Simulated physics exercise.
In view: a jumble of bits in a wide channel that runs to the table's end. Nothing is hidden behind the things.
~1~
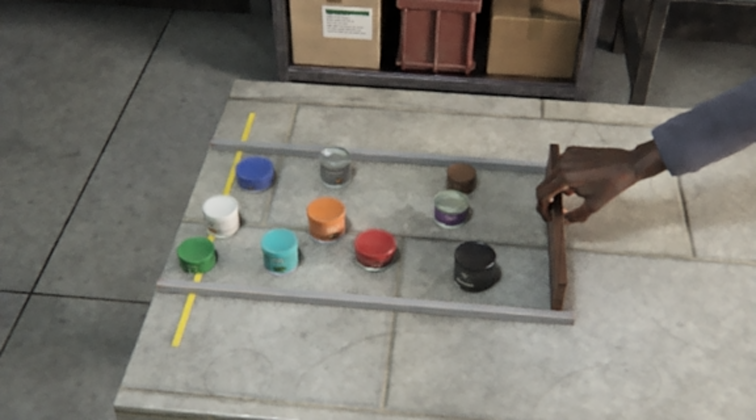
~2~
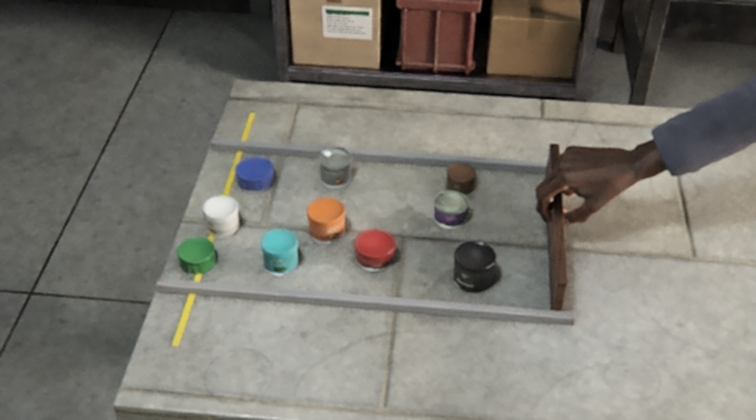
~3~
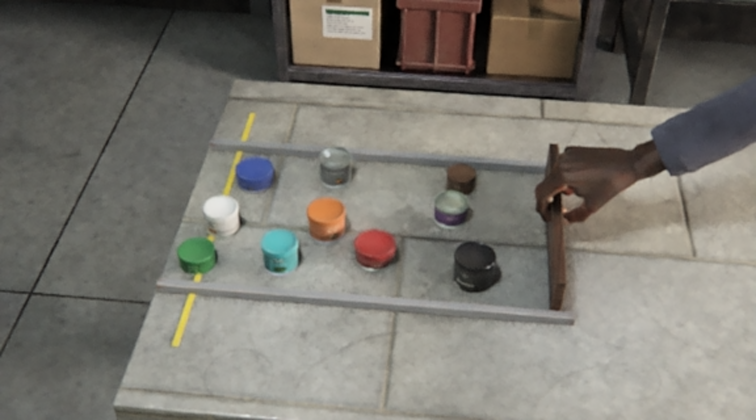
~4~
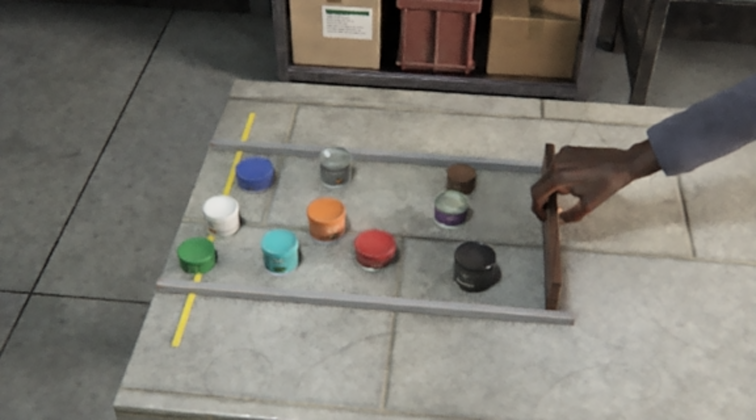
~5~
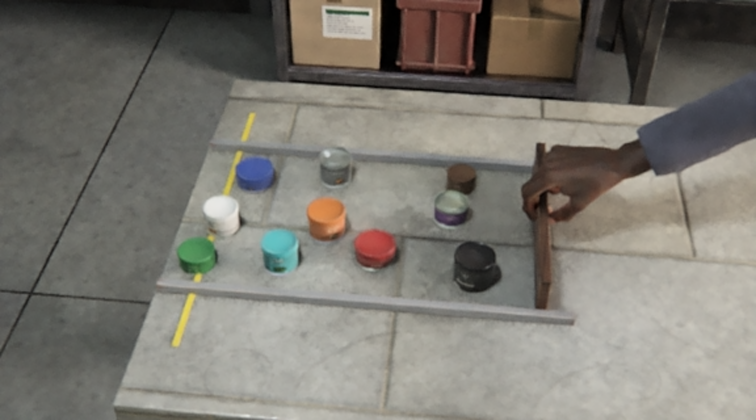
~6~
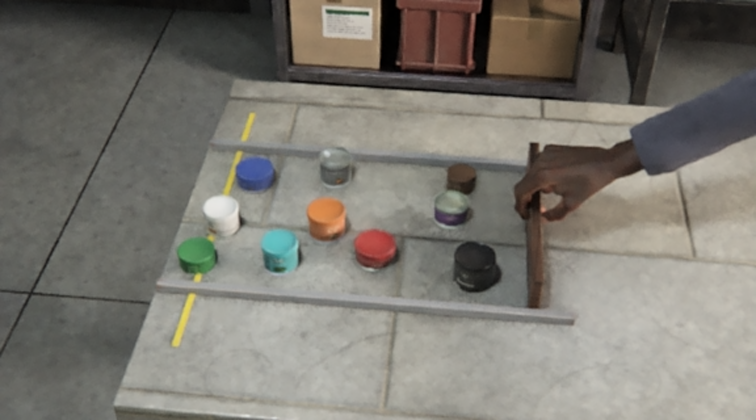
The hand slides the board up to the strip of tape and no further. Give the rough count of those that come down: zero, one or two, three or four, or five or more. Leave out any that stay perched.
The number that fall off is five or more.
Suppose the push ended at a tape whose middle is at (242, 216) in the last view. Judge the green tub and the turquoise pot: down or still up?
The green tub comes down; the turquoise pot is kept.
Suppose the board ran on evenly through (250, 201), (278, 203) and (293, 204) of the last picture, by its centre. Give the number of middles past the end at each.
Place by place, 1, 0 and 0.
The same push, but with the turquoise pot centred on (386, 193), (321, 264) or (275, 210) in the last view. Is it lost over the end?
Place by place, it survives; comes down; falls.
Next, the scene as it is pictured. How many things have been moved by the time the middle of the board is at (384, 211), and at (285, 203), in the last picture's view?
By then 5, and 9.
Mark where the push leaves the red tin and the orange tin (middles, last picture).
First (189, 236), then (199, 206).
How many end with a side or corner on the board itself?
In contact: 5.
Soon after, none off yet; green tub at rest near (197, 256); white pot at rest near (222, 217); blue tin at rest near (255, 175).
In the end, the number that fall off is five or more; gone, grey pot, turquoise pot, blue tin, white pot and green tub.
